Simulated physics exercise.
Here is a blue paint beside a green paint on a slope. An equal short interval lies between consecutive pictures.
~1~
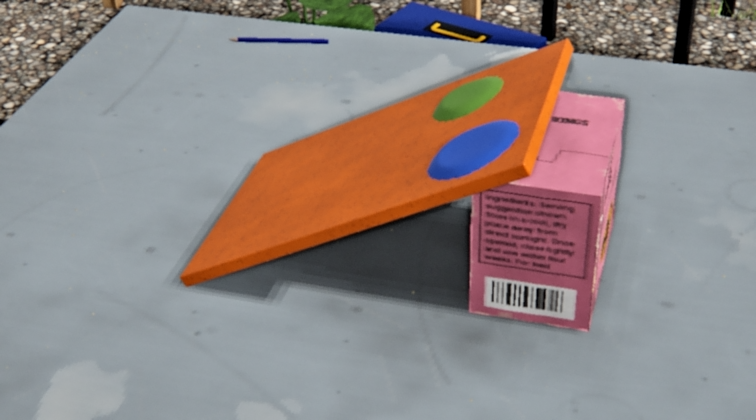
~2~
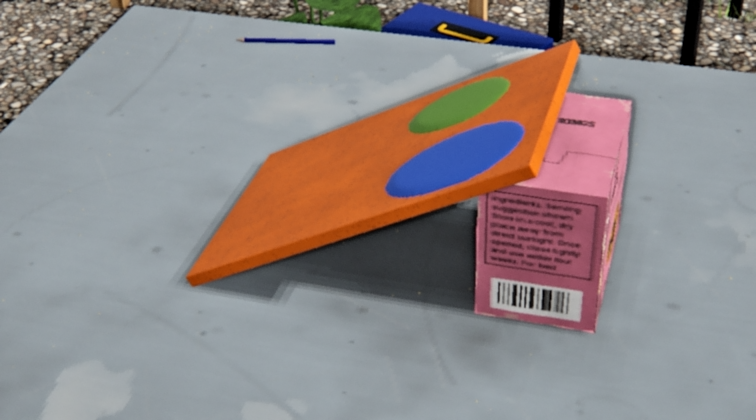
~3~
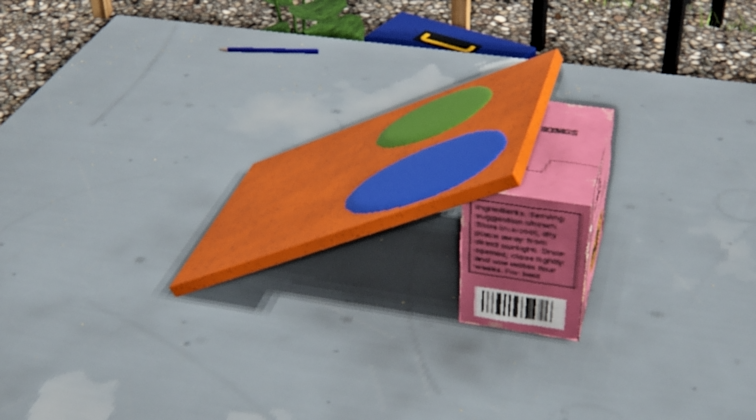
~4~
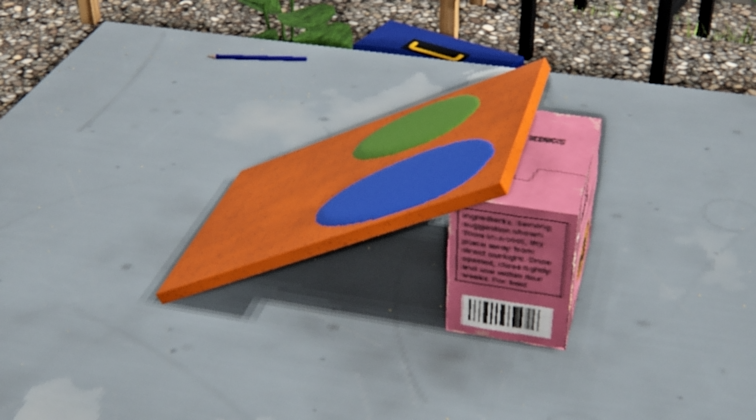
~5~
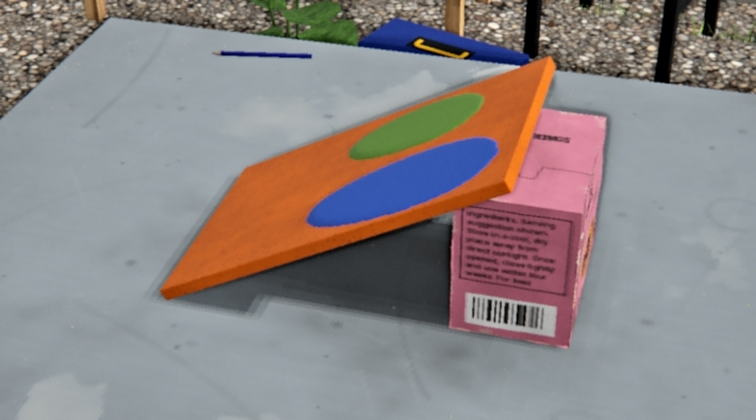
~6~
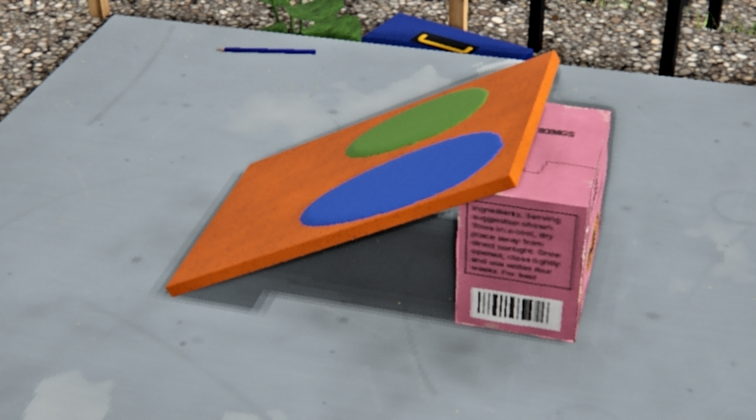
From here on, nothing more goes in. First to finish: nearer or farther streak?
Nearer streak.
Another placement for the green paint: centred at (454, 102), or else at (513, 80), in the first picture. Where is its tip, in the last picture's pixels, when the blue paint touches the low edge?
Roughly (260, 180), then (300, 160) for the other start.
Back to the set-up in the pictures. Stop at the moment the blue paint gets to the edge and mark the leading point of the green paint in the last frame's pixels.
About (272, 174).
Next, the blue paint is three quarters of the way down; the green paint is three quarters of the way down.
After that, the blue paint is close to the edge; the green paint is three quarters of the way down.
Finally, the blue paint is at the low edge; the green paint is three quarters of the way down.
